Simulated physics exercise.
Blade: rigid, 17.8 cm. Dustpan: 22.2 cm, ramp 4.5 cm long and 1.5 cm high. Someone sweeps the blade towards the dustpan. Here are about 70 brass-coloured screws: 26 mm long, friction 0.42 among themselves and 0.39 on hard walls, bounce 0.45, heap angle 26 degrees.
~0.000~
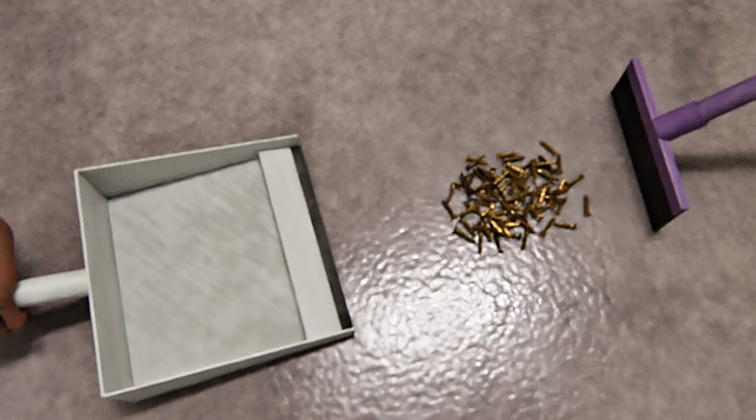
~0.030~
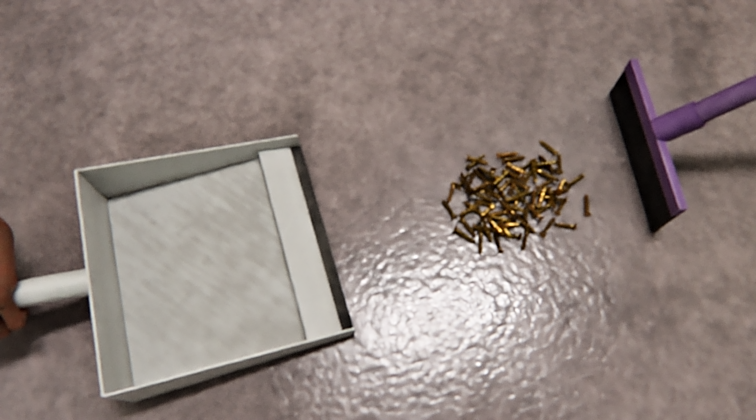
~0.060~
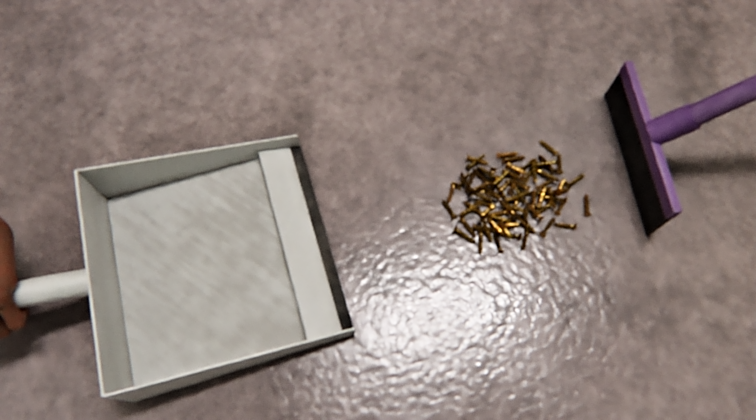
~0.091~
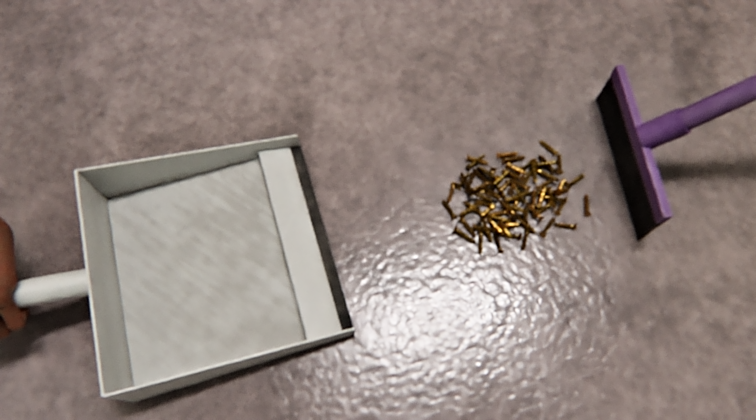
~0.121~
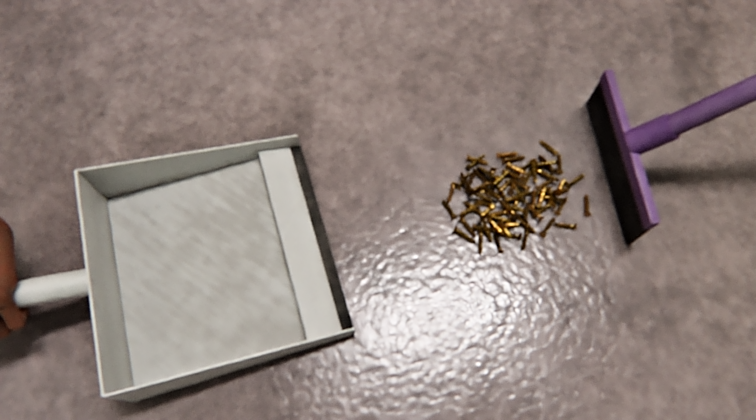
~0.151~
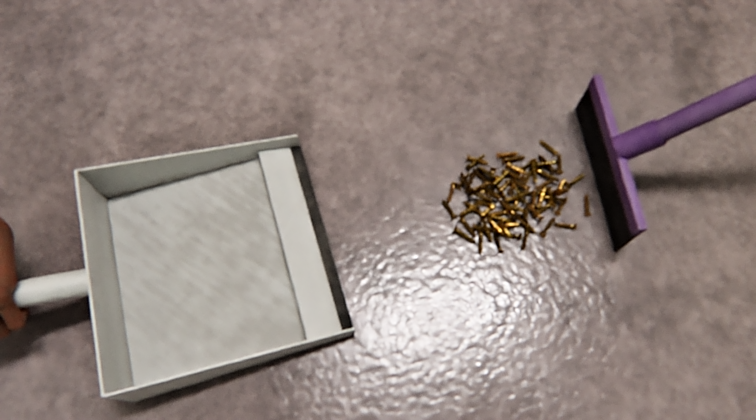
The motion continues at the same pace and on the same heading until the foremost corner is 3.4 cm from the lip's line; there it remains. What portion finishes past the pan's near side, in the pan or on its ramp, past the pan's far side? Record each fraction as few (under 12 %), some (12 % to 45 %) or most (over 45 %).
Recorded: Past the pan's near side few; in the pan or on its ramp few; past the pan's far side few.
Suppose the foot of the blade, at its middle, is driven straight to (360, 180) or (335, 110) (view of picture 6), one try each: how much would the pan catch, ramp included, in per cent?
The two tries give roughly 0 and 0 %.
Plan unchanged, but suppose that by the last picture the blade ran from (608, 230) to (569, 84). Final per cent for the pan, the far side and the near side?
Pan: 10, far side: 0, near side: 0.
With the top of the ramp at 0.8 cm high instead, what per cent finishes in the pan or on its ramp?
I'd put it near 5 per cent, ramp counted.
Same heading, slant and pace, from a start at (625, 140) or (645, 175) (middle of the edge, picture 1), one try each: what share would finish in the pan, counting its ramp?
The two tries give about 5 % and about 0 %.
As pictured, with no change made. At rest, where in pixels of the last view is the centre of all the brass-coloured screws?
I'd put it at about (361, 251).
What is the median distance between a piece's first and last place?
That distance is close to 18 cm.
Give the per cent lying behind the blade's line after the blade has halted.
Some 15 percent, give or take.
After 0.41 s, middle of the blade 18 cm from the lip; 0 % over the lip, far side 0 %, near side 0 %.
After 0.58 s, middle of the blade 10 cm from the lip; 0 % over the lip, far side 0 %, near side 0 %.
After 0.88 s, middle of the blade 5 cm from the lip; 5 % over the lip, far side 0 %, near side 0 %.
By 1.9 s all is still; near side 0 %, pan 0 %, far side 0 %, in front of the lip or behind the blade 95 %.
